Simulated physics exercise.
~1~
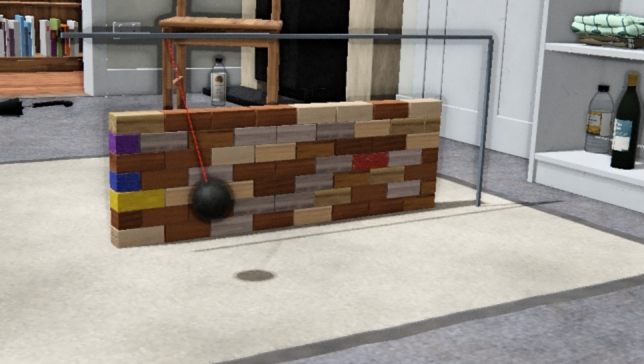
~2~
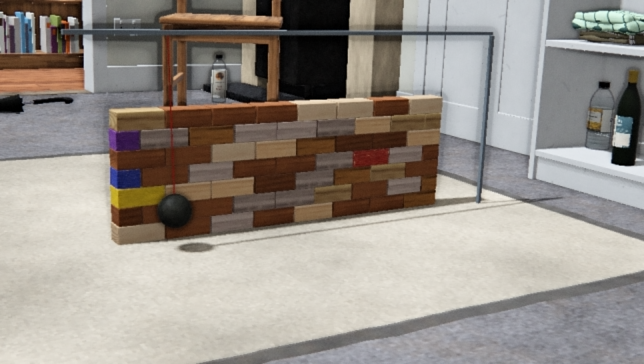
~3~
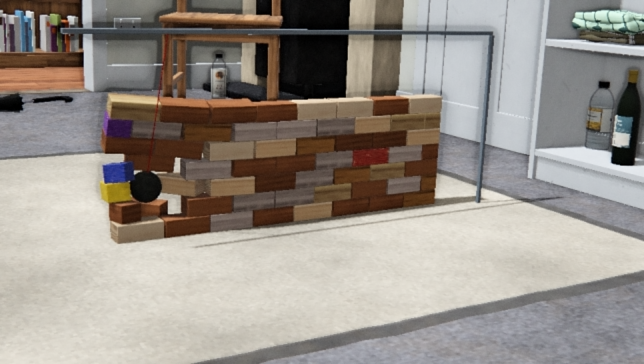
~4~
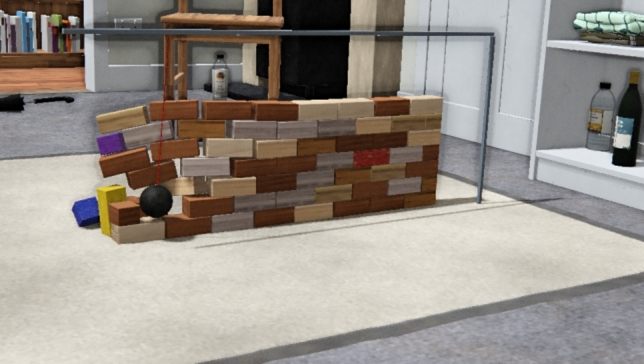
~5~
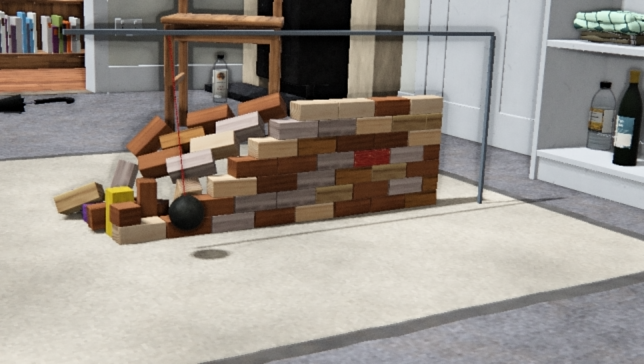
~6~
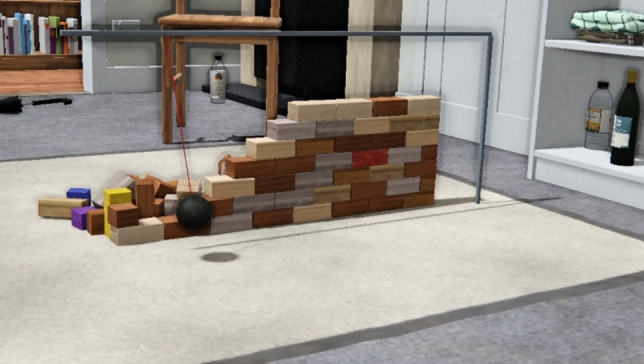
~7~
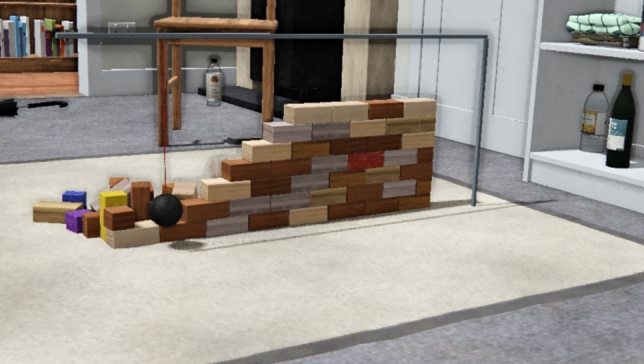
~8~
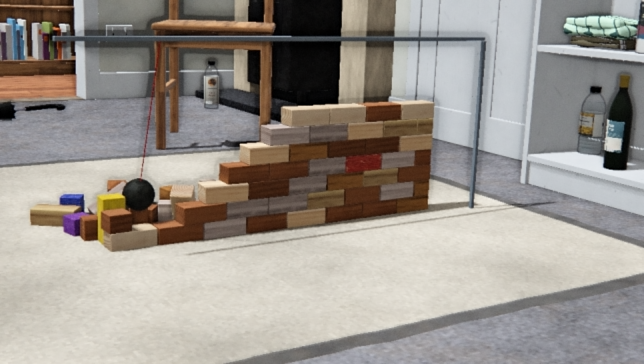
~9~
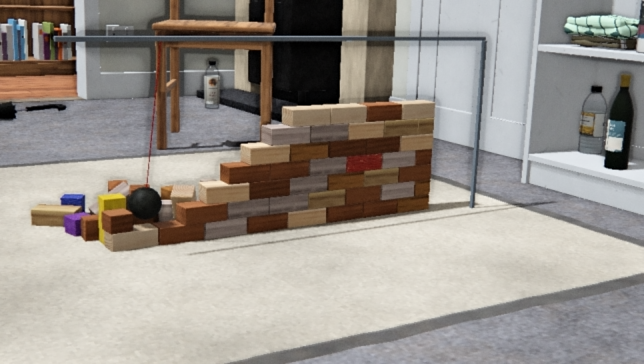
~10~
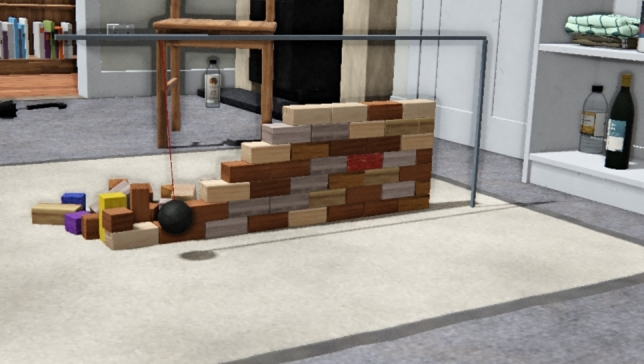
A wall of wooden toy blocks stood on a pale rug until a dark ball swung left into its near end, knocking the yellow, blue and purple blocks loose and collapsing the left side, then kept swinging beside the stepped remains.
